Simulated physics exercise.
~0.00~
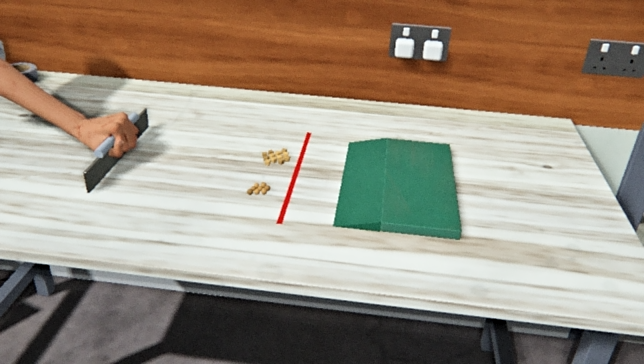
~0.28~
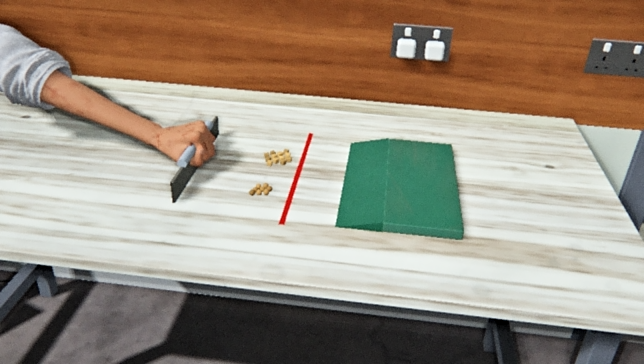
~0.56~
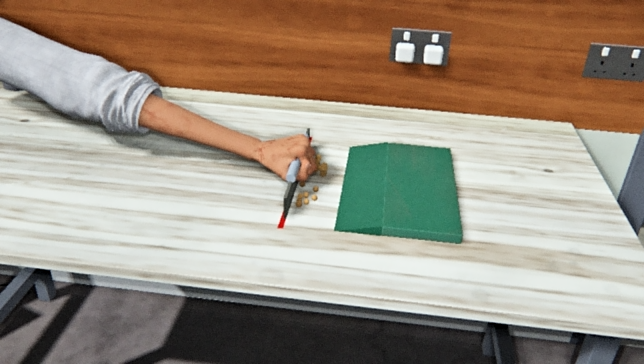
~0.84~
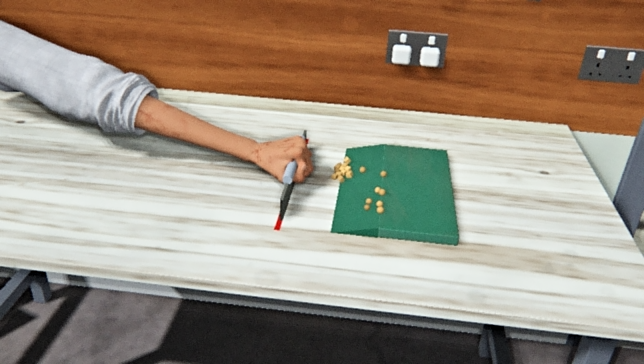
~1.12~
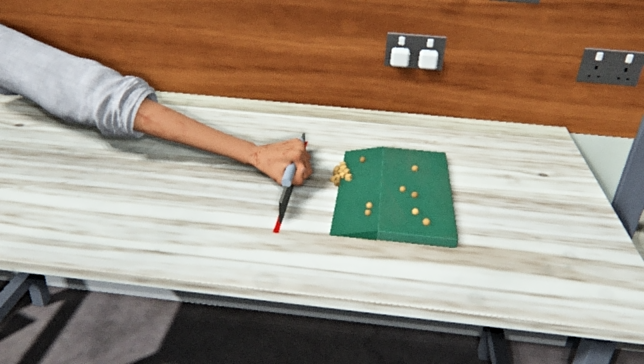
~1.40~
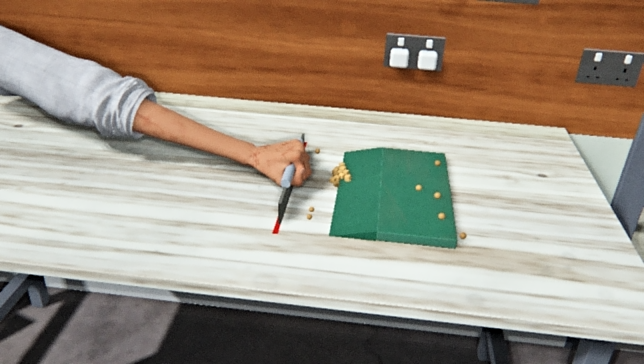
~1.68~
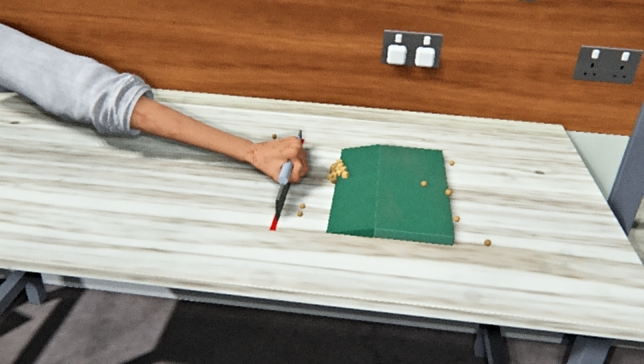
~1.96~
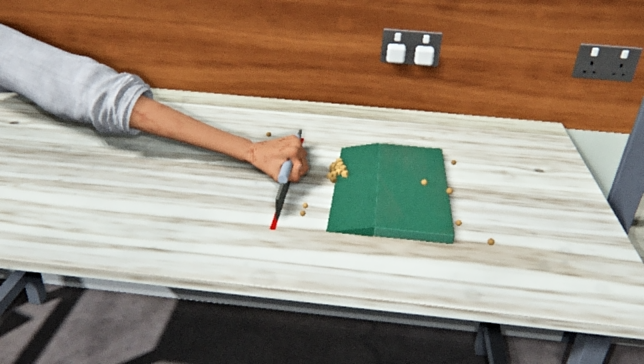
A hand slides a scraper right to red tape, scattering some beads across the green slab.
